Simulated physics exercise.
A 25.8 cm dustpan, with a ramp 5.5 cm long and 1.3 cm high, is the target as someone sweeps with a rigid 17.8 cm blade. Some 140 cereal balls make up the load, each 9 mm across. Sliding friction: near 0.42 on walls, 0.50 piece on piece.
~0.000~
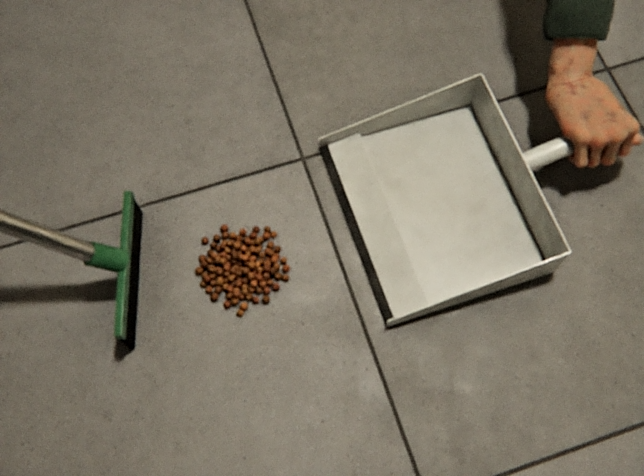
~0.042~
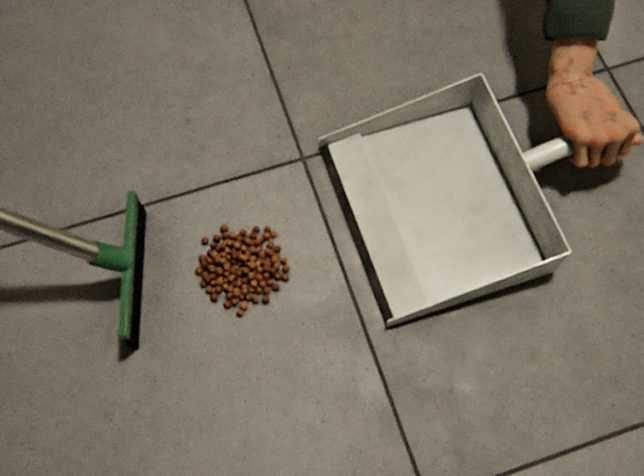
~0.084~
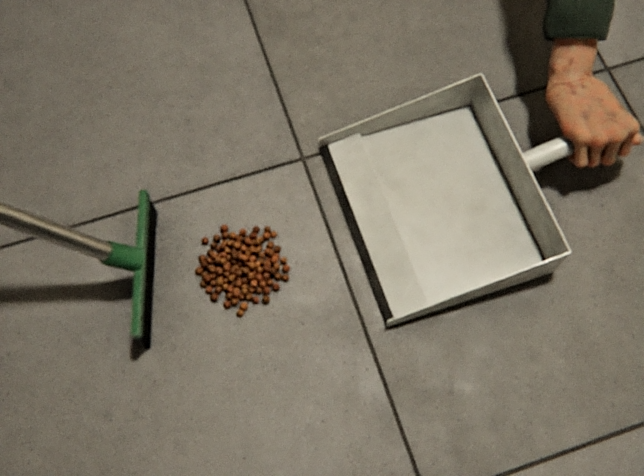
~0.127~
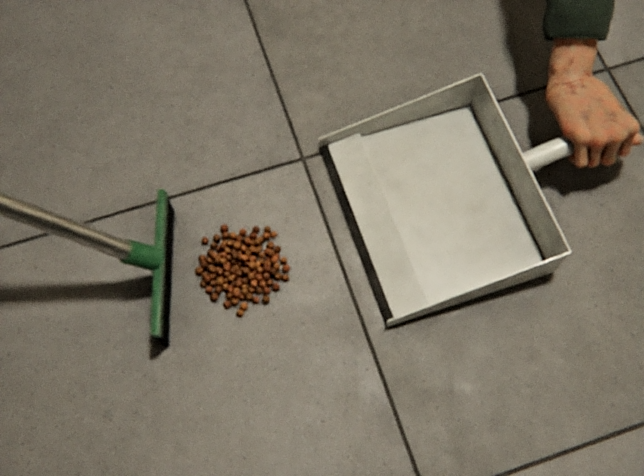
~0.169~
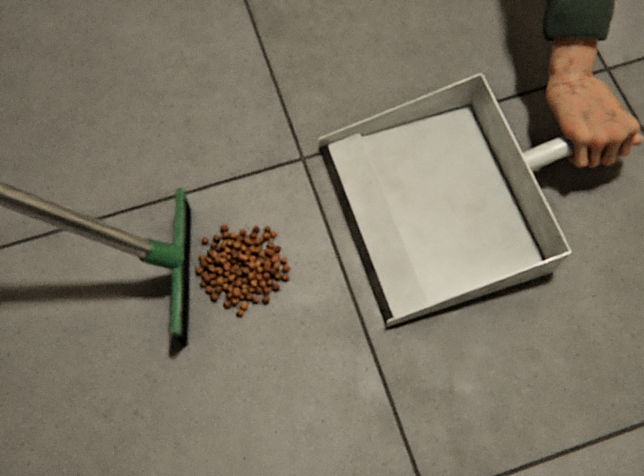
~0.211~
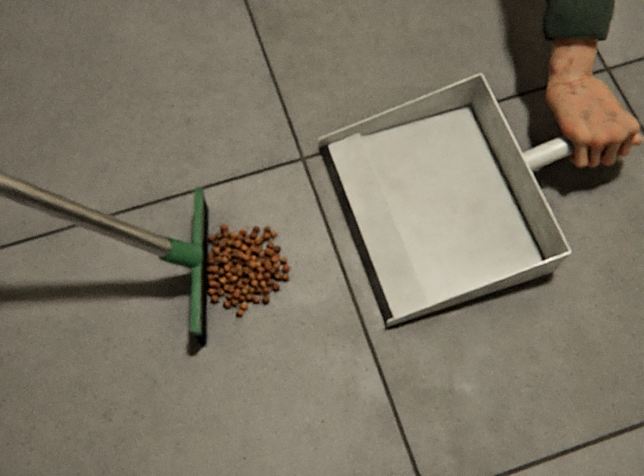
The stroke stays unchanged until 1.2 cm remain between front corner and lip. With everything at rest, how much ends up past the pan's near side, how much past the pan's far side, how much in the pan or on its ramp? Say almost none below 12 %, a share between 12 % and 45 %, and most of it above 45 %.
Near side: Almost none. Far side: Almost none. Pan: A share.
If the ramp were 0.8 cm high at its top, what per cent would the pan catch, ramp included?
25 %.
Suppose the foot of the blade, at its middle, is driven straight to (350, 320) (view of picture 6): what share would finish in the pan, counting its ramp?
That comes to near 20 percent.
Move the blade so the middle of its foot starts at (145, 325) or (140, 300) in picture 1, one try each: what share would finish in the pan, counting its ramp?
First try about 20 per cent, second about 30 per cent.
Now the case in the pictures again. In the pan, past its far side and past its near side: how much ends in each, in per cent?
Near side 5 %, far side 0 %, pan 20 %.
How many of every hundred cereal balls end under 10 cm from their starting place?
0 %.
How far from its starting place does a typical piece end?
14 cm or thereabouts.
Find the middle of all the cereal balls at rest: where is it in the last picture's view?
I'd say roughly (358, 267).
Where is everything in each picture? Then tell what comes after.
Blade from (121, 335) to (130, 198), moved 0.0 cm, 0 of the pieces shifted so far; middle of the pieces at (240, 263); pan at (446, 203), in the first frame.
Blade from (125, 335) to (134, 198), moved 0.5 cm, 0 of the pieces shifted so far; middle of the pieces at (240, 263), in the second frame.
Blade from (137, 334) to (145, 197), moved 1.9 cm, 0 of the pieces shifted so far; middle of the pieces at (240, 263), in the third frame.
Blade from (157, 333) to (163, 196), moved 4.1 cm, 0 of the pieces shifted so far; middle of the pieces at (240, 263), in the fourth frame.
Blade from (177, 332) to (181, 195), moved 6.3 cm, 0 of the pieces shifted so far; middle of the pieces at (240, 263), in the fifth frame.
Blade from (196, 331) to (200, 194), moved 8.5 cm, 26 of the pieces shifted so far; middle of the pieces at (242, 263); pan at (446, 203). The blade's pace is about 0.53 m/s, heading 15 degrees towards the viewer's side, in the sixth frame.
After 0.37 s, middle of the blade 11 cm from the lip; 0 % over the lip, far side 0 %, near side 0 %.
After 0.47 s, middle of the blade 6 cm from the lip; 0 % over the lip, far side 0 %, near side 0 %.
After 0.71 s, middle of the blade 4 cm from the lip; 25 % over the lip, far side 0 %, near side 5 %.
By 1.2 s all is still; near side 5 %, far side 0 %, pan 20 %, in front of the lip or behind the blade 75 %.
